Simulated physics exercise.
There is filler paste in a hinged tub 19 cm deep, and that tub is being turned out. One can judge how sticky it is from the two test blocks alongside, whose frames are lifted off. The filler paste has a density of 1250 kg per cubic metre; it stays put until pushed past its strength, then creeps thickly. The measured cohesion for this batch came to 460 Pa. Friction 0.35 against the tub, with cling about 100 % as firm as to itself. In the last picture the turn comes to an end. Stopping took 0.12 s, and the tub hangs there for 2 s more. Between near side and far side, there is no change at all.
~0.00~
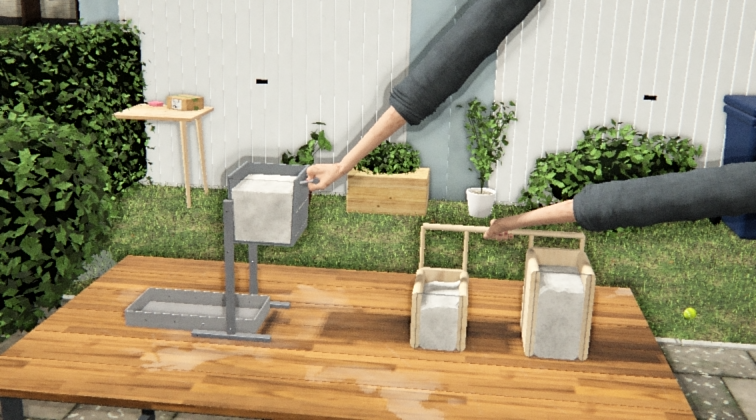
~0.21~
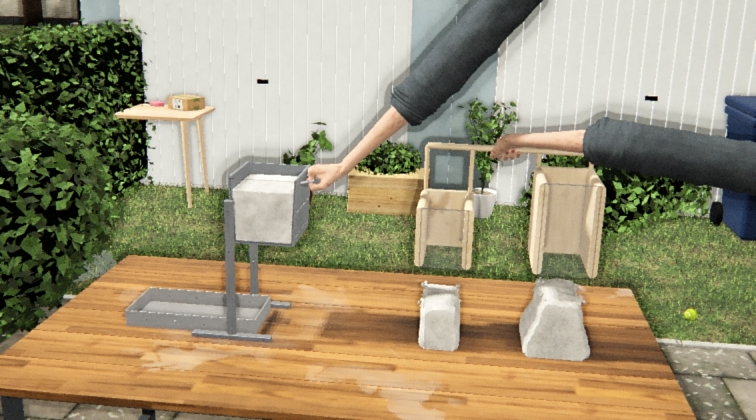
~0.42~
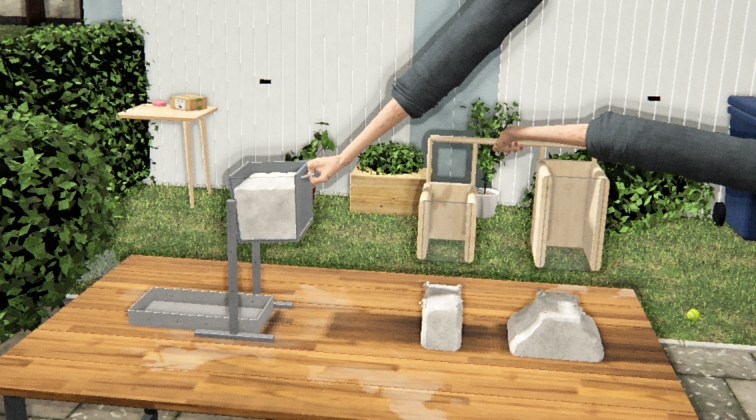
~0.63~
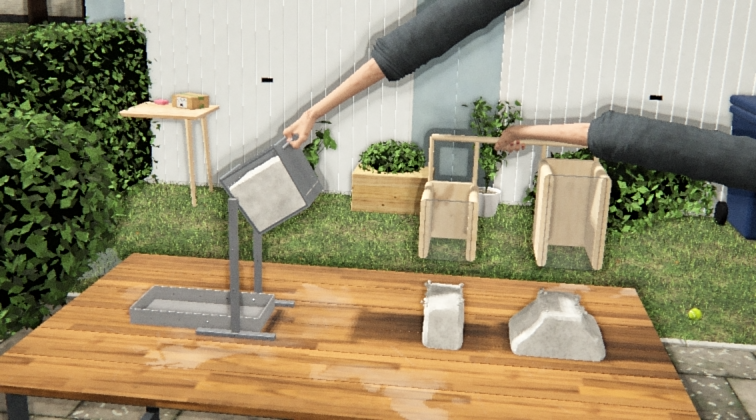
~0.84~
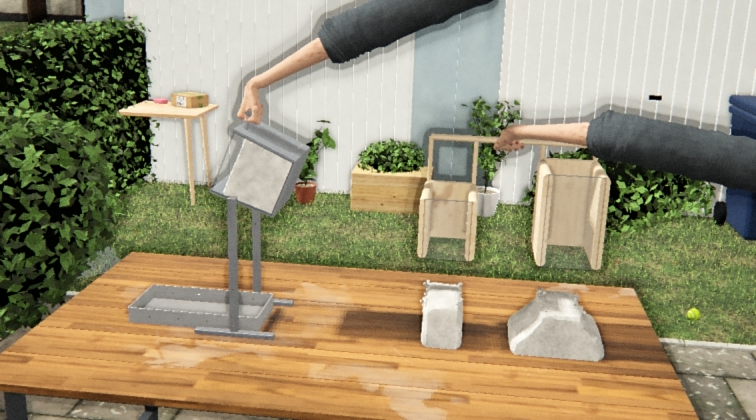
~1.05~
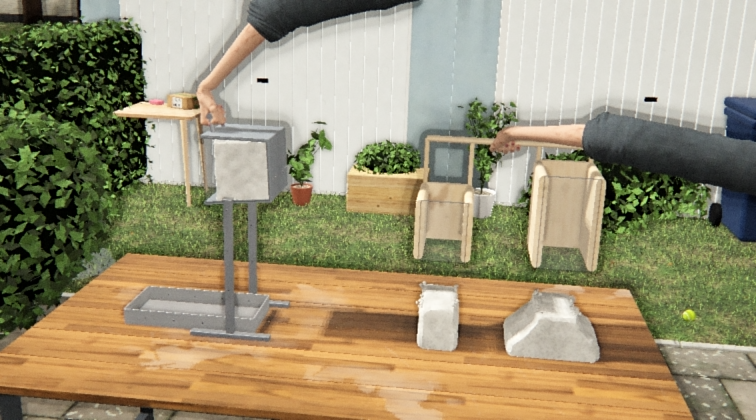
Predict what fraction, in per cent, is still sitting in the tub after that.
Near 62 % is still in the tub.
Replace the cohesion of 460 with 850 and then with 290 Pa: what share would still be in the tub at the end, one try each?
Try one gives 100 per cent, try two gives 45 per cent.
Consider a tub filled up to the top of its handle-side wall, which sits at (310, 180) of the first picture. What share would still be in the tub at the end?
Some 40 percent would still be in the tub at the end.
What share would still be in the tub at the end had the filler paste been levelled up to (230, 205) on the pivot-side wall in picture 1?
I'd guess around 100 in a hundred.
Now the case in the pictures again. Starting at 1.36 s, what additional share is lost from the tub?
About 30 per cent.
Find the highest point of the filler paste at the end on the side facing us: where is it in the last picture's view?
About (252, 169).
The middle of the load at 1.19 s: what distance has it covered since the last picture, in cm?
Roughly 1 cm.
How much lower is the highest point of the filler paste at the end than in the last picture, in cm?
About 8 cm.
After 1.19 s, the tub is at 93 degrees and holds 100 %.
After 1.36 s, the tub is at 93 degrees and holds 93 %.
After 1.53 s, the tub is at 93 degrees and holds 74 %.
After 1.70 s, the tub is at 93 degrees and holds 63 %.
After 3.05 s, the tub is at 93 degrees and holds 62 %.
